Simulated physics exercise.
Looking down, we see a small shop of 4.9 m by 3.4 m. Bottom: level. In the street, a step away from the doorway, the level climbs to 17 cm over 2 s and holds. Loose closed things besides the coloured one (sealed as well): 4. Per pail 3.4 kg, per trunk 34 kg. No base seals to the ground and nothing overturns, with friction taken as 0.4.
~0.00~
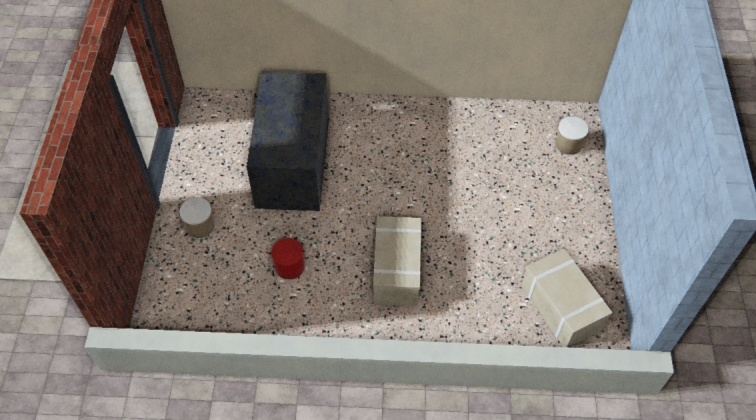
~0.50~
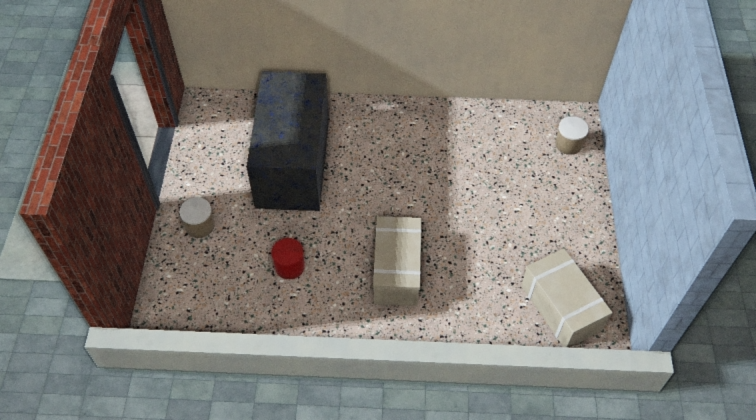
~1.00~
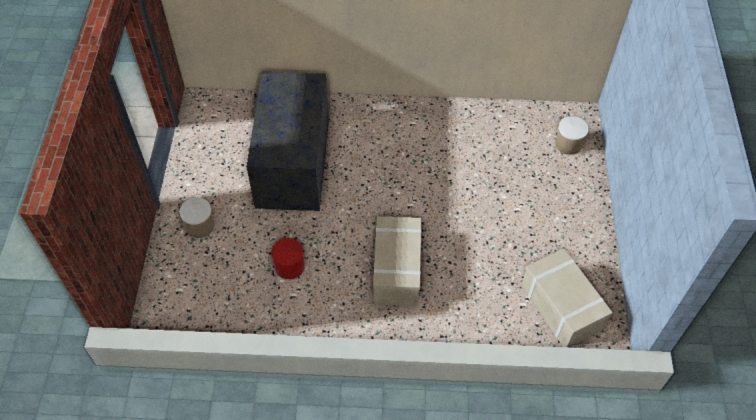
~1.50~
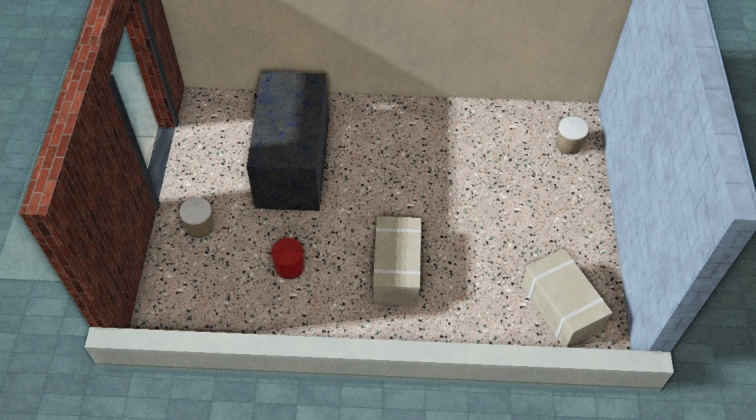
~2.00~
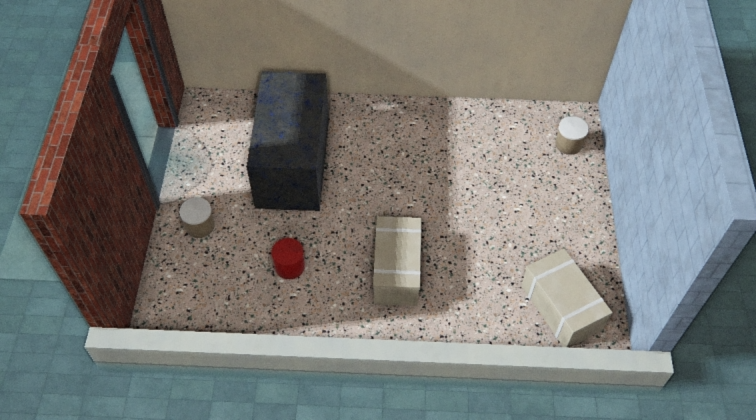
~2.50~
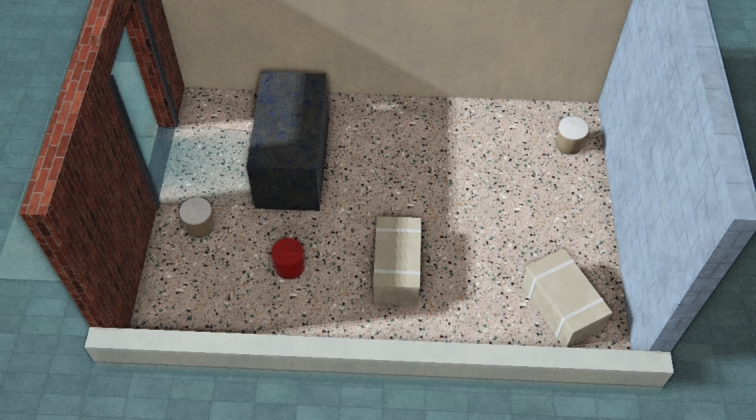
Water covers the paving outside, then spreads through the doorway onto the shop's speckled floor.
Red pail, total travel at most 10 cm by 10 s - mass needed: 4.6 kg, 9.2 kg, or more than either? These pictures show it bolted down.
9.2 kg.
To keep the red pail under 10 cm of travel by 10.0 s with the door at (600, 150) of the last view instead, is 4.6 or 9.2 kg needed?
I'd say you need the heavier one.
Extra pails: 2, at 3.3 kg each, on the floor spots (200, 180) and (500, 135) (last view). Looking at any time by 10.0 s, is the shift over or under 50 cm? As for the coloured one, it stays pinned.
Above the mark, then below the mark.
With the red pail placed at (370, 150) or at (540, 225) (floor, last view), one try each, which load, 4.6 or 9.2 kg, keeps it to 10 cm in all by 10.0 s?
The first try gives success with both; the second gives success with both.
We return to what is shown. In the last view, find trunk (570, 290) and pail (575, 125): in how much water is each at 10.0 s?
I'd put it at 4 cm and 4 cm respectively.
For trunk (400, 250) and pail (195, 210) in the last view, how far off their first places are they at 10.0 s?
In that order: 0 cm, 60 cm.
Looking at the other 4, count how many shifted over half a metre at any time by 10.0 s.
It adds up to 1.
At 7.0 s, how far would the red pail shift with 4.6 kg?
40 cm.
After 3.5 s the red pail would be 0 cm from its start with 4.6 kg and 0 cm from its start with 9.2 kg; 2 cm of water round it then.
After 4.5 s the red pail would be 17 cm from its start with 4.6 kg and 0 cm from its start with 9.2 kg; 4 cm of water round it then.
After 7.0 s the red pail would be 36 cm from its start with 4.6 kg and 0 cm from its start with 9.2 kg; 5 cm of water round it then.
After 10.0 s the red pail would be 70 cm from its start with 4.6 kg and 0 cm from its start with 9.2 kg; 6 cm of water round it then.
